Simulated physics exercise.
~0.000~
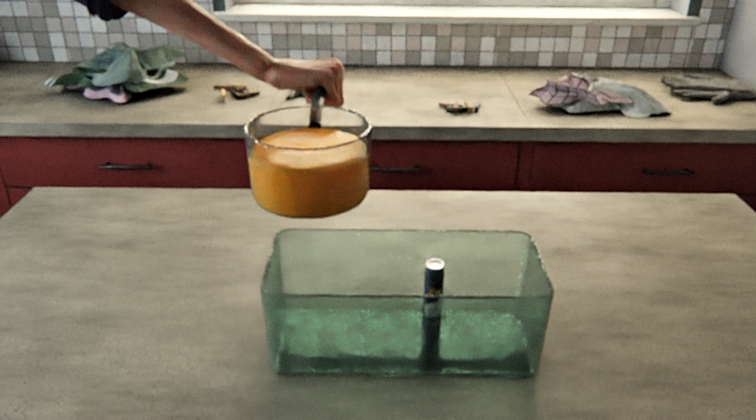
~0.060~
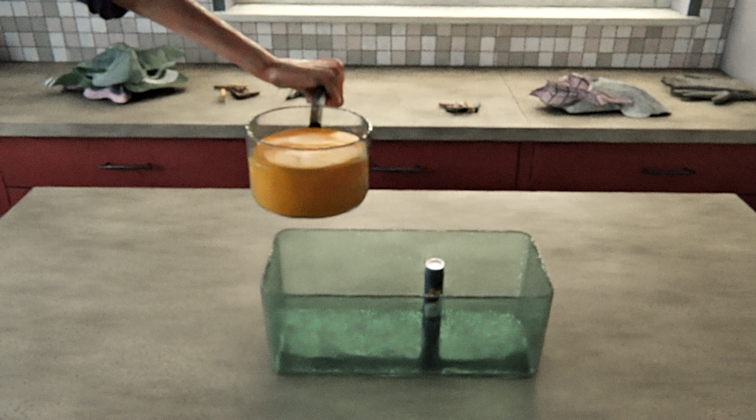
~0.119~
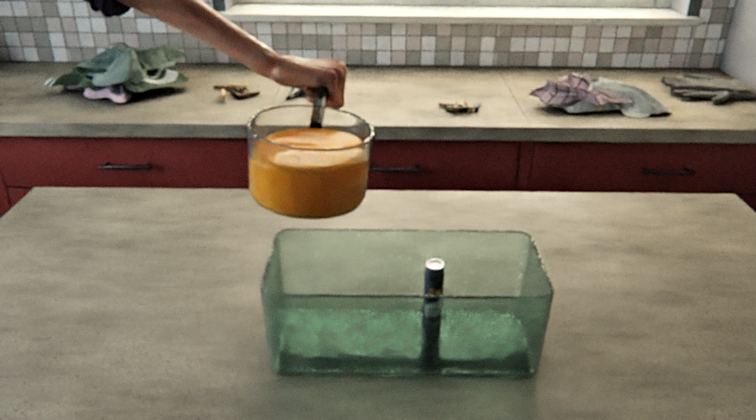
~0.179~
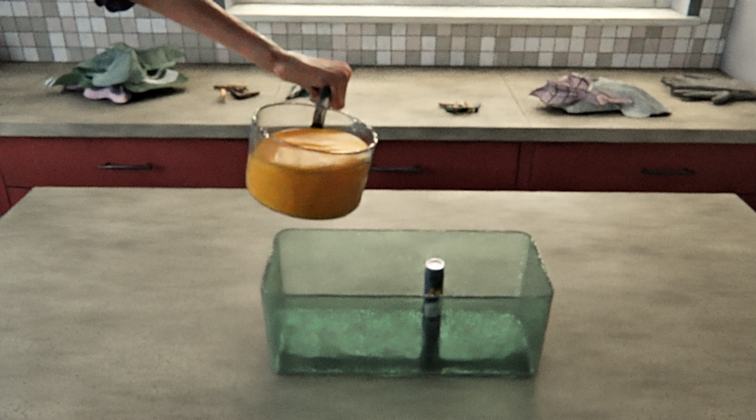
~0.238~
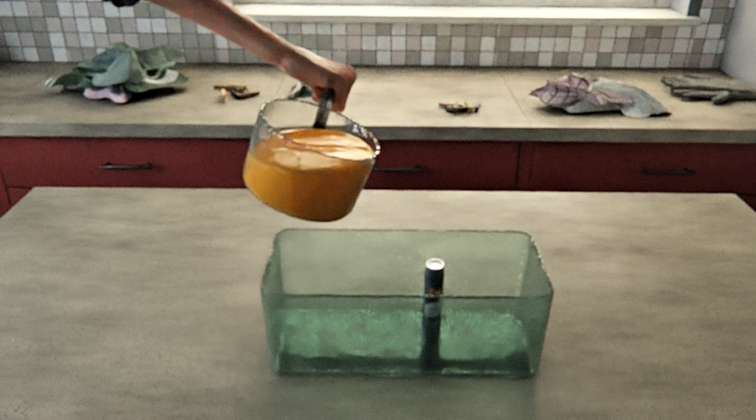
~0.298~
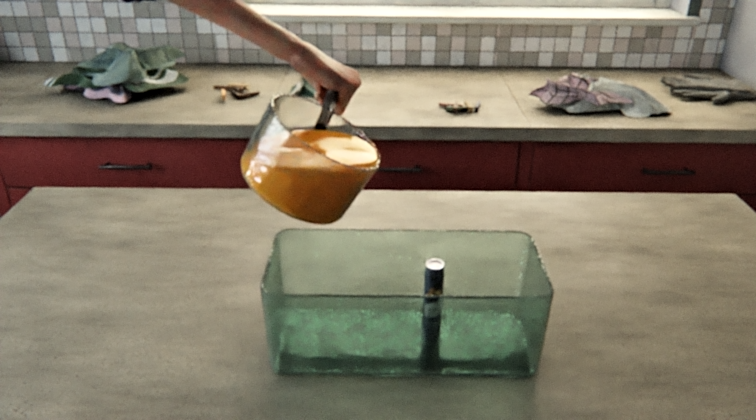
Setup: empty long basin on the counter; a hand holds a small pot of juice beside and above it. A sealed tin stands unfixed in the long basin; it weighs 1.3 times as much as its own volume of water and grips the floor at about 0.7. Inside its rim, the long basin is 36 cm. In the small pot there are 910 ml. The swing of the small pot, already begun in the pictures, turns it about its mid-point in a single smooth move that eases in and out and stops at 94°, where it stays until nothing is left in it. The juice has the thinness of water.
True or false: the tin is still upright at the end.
False.
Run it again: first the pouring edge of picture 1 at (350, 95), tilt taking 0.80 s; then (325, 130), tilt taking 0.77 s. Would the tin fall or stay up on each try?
First it topples; then it stays up.
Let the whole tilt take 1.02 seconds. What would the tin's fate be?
So the tin will tip over.
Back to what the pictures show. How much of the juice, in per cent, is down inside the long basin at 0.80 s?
Looks like about 72 % of the whole amount.
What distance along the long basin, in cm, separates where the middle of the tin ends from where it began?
7.5 cm.
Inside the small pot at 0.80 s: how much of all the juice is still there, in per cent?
I'd say some 18 per cent remains.
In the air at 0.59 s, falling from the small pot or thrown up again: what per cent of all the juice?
Near 34 per cent at that moment.
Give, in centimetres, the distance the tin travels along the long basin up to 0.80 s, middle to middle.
The tin has gone some 3 cm.
After 0.59 s the tilt is 82° and 52 per cent is still to pour; the tin stands where it began.
After 0.80 s the tilt is 94° and 18 per cent is still to pour; the tin leans 23°.
After 1.03 s the tilt is 94° and 6 per cent is still to pour; the tin lies on its side.
After 1.27 s the tilt is 94° and 2 per cent is still to pour; the tin lies on its side.
In the end the tin lies on its side.
